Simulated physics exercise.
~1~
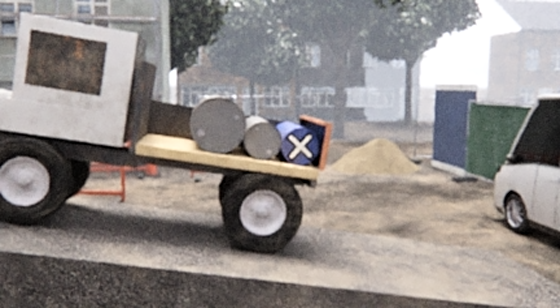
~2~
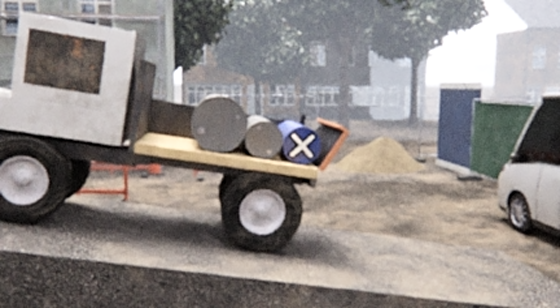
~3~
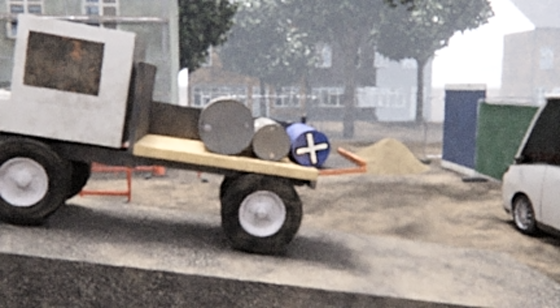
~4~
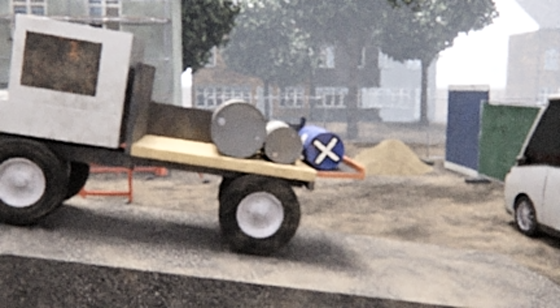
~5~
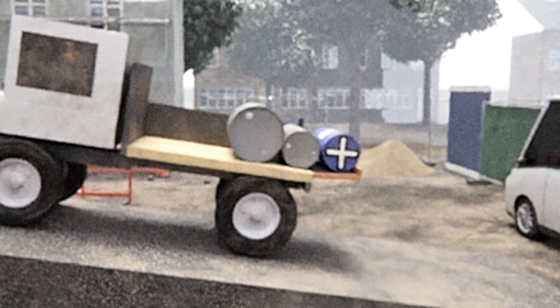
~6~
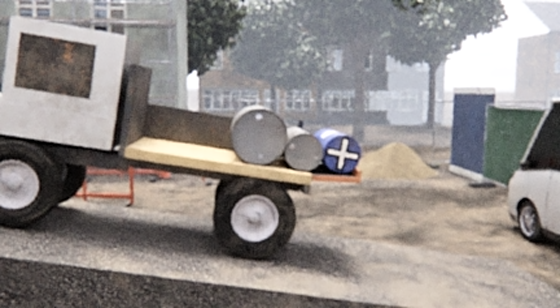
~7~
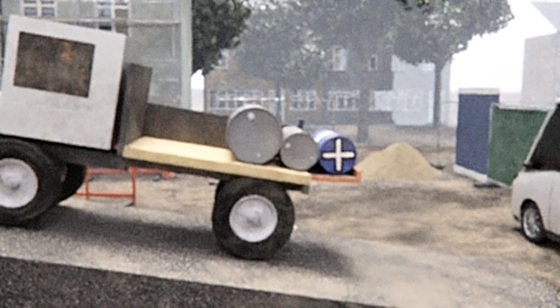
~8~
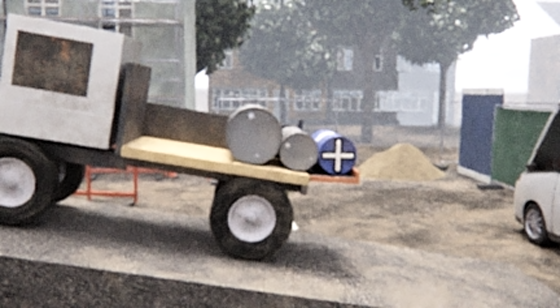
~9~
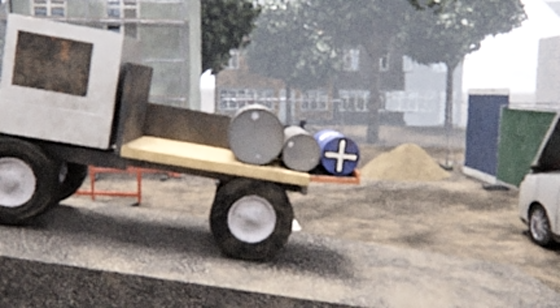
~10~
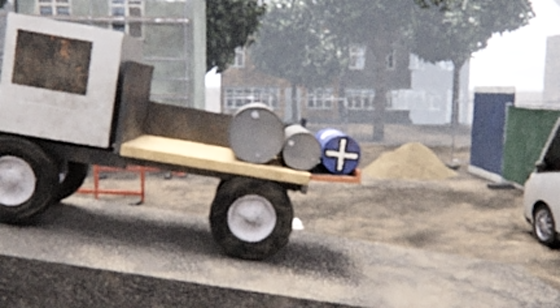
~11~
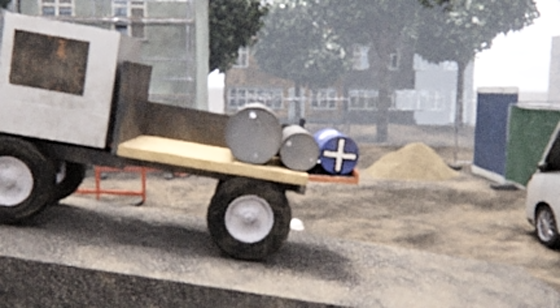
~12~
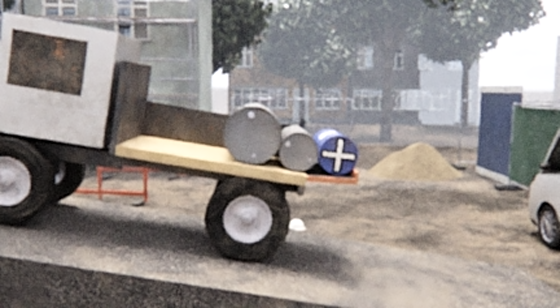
On a sloping dirt yard, the tailgate of a parked flatbed truck swung down, and three drums rolled right toward it. The blue one marked with a cross rolled onto the lowered gate, rocked slightly, and came to rest there, with none falling off.
